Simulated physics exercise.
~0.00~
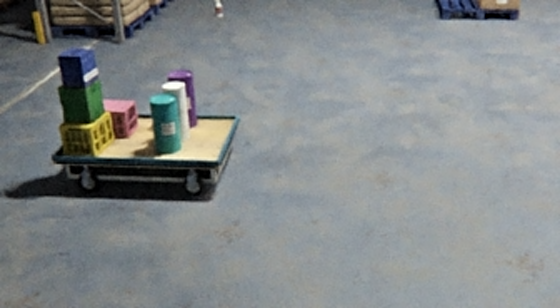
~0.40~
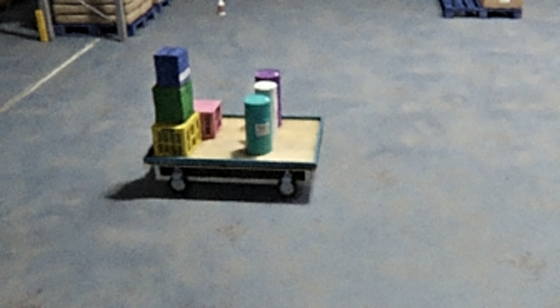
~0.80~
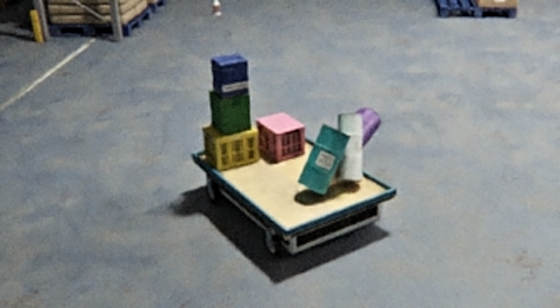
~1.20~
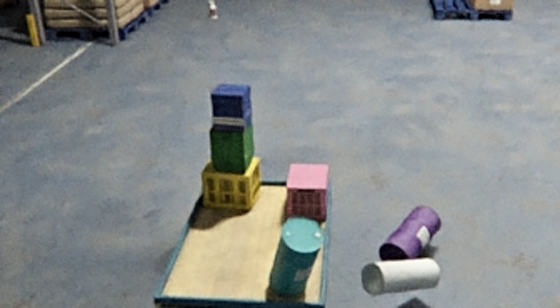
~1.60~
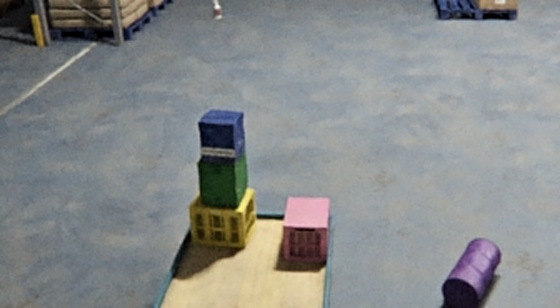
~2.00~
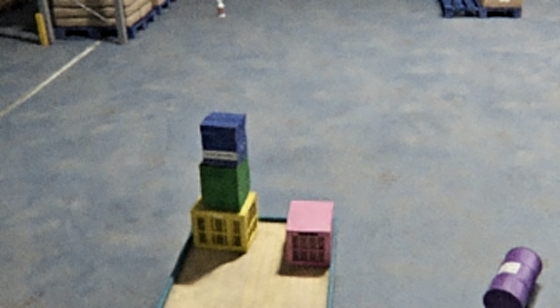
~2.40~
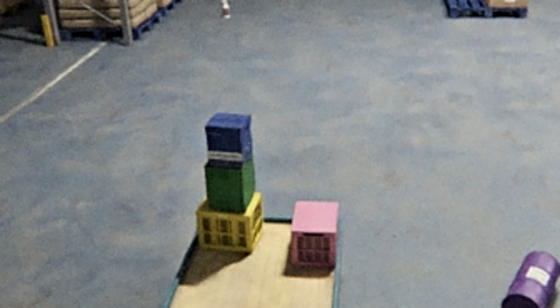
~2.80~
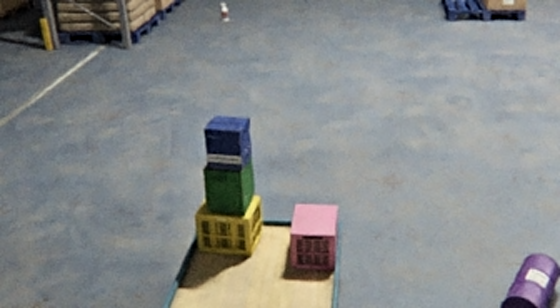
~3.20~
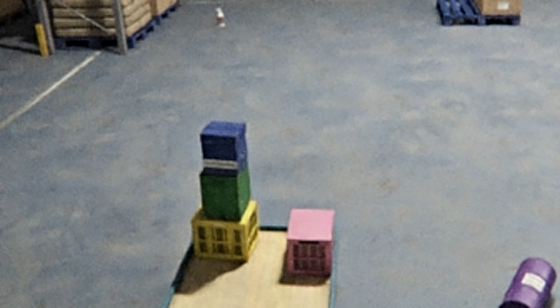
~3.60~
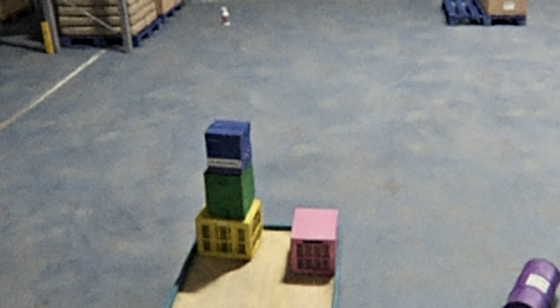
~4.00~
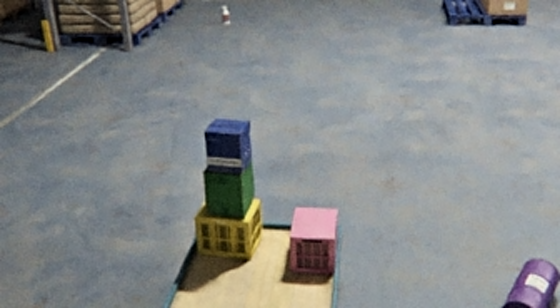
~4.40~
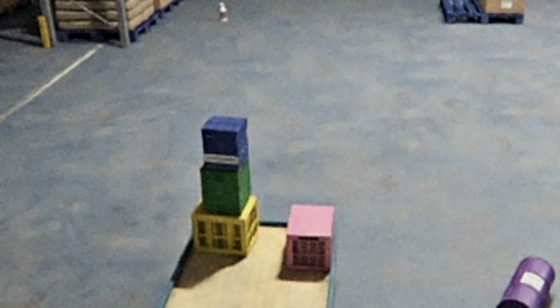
A flat cart with a pale deck and teal rim rolls across a blue-grey warehouse floor, seen from above by a slightly swaying camera. On its left stand stacked blue, green and yellow boxes beside a pink crate, with turquoise, white and purple canisters to the right. The cart moves right, then swings round toward the viewer, and the canisters lean and topple off its side. The pink crate slides across the deck but stays upright. The cart stops at the bottom edge with the stack standing, while the purple canister rolls right and rests on its side.
